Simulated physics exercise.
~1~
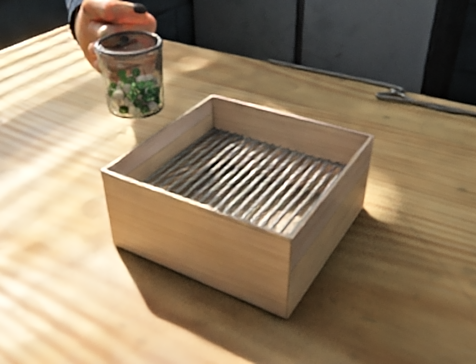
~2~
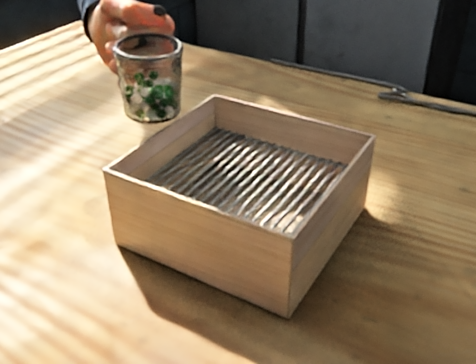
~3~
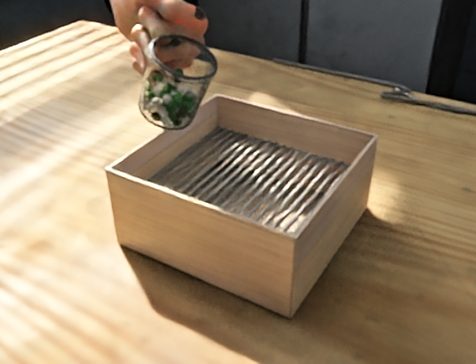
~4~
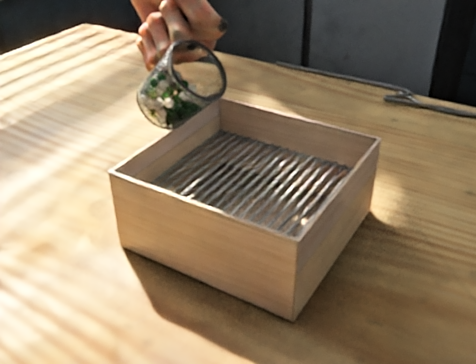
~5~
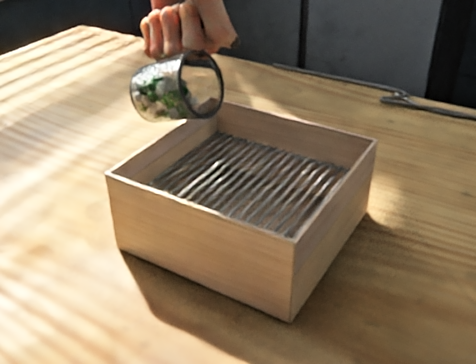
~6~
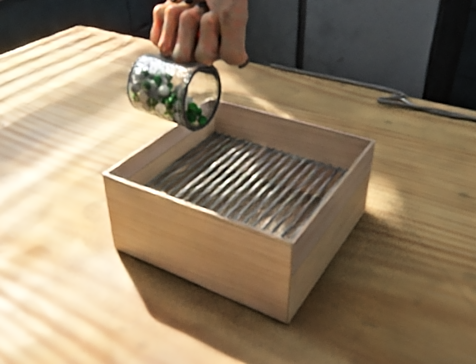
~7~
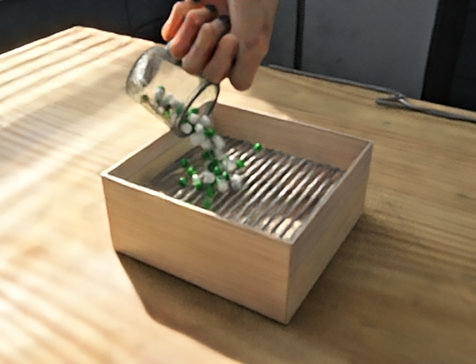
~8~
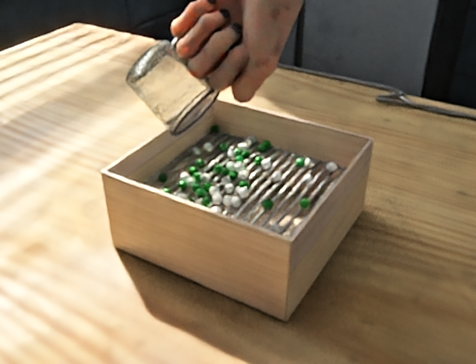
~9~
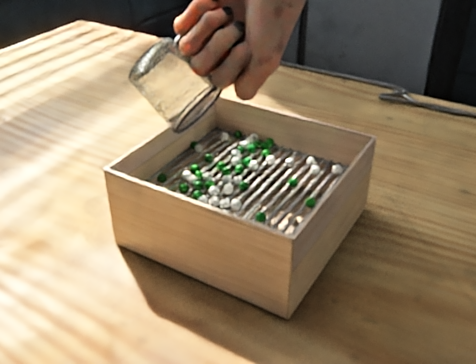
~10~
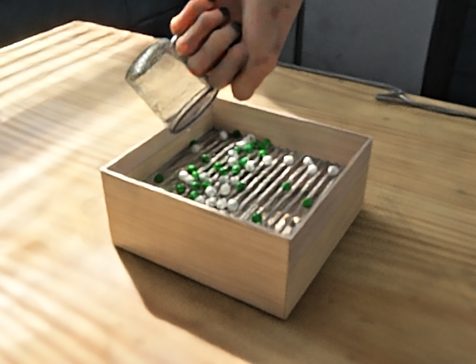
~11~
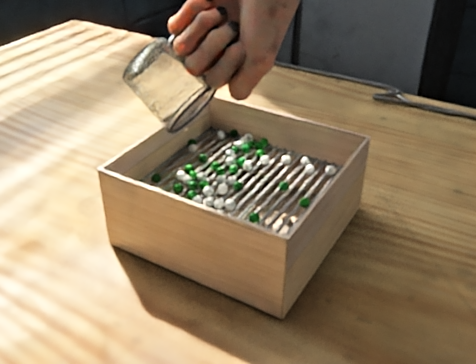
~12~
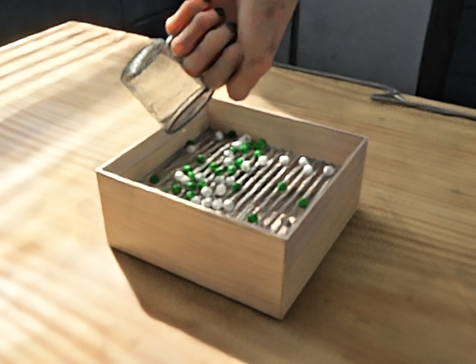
Hand tipping a glass cup of white and green beads over a wooden box, all of them settling on the wires.
